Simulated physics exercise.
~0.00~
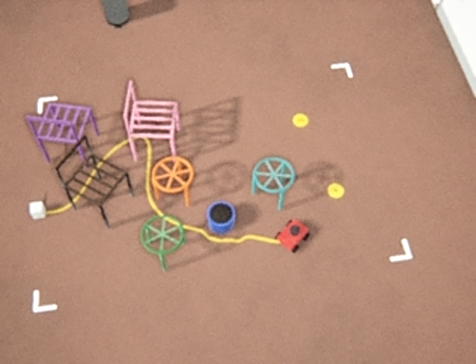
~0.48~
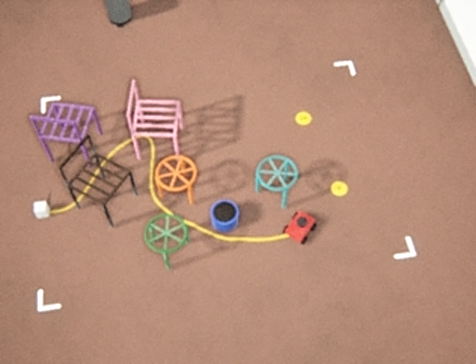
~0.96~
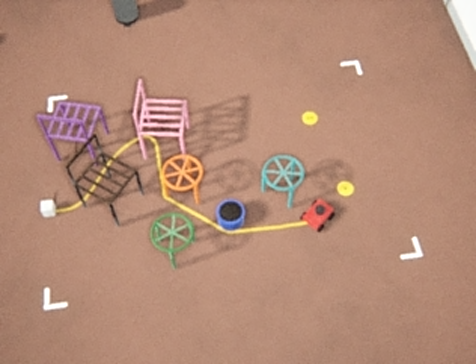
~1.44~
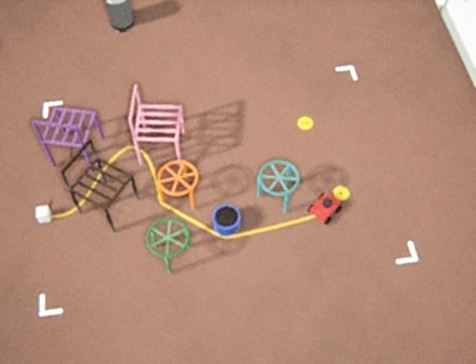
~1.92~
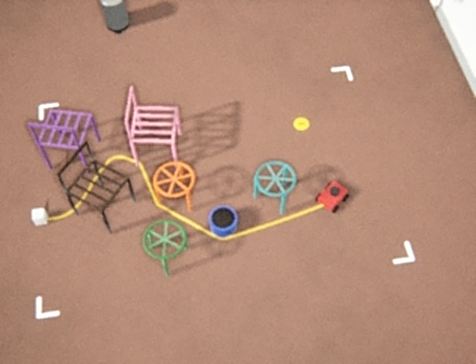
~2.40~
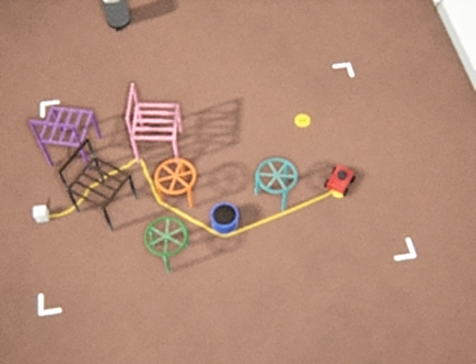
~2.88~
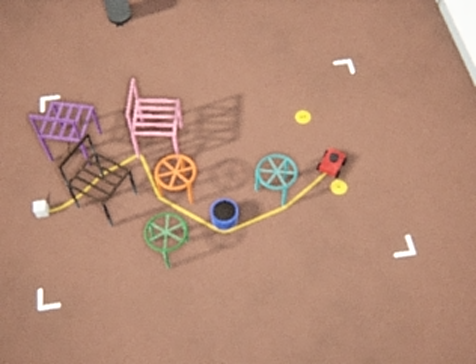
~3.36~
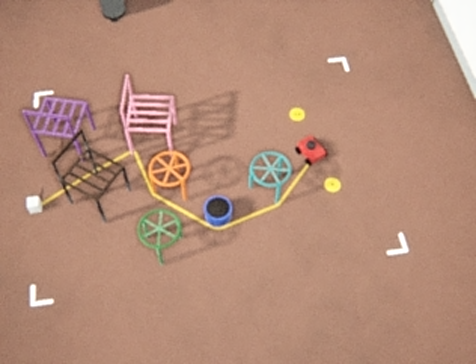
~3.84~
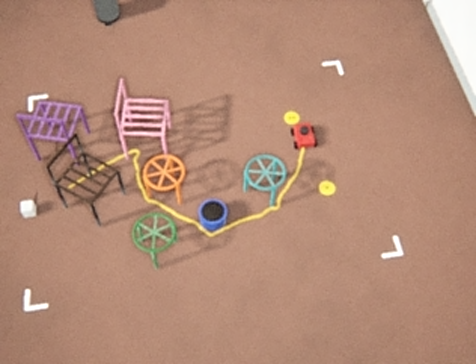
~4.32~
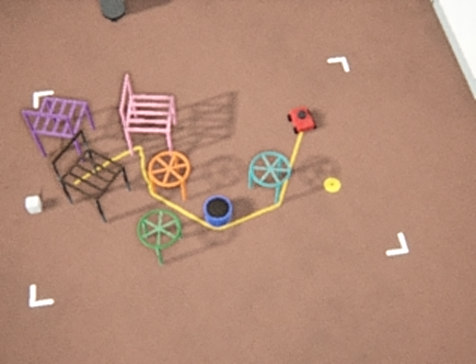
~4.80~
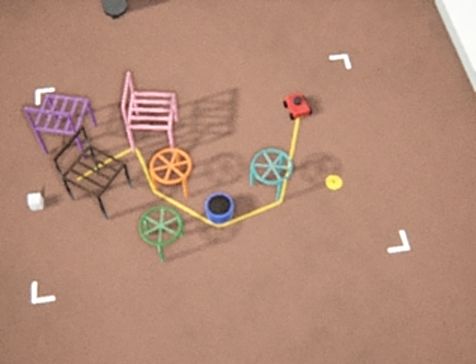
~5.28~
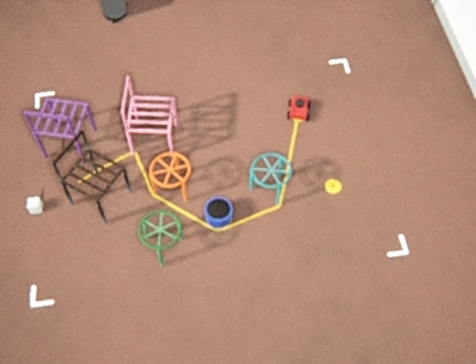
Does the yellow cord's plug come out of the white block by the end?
Yes, the plug gets yanked out as the red cart pulls the cord around the teal stool.
Red cart rounding a teal stool, drawing its yellow cord tight past standing chairs and yanking the plug from a white block.
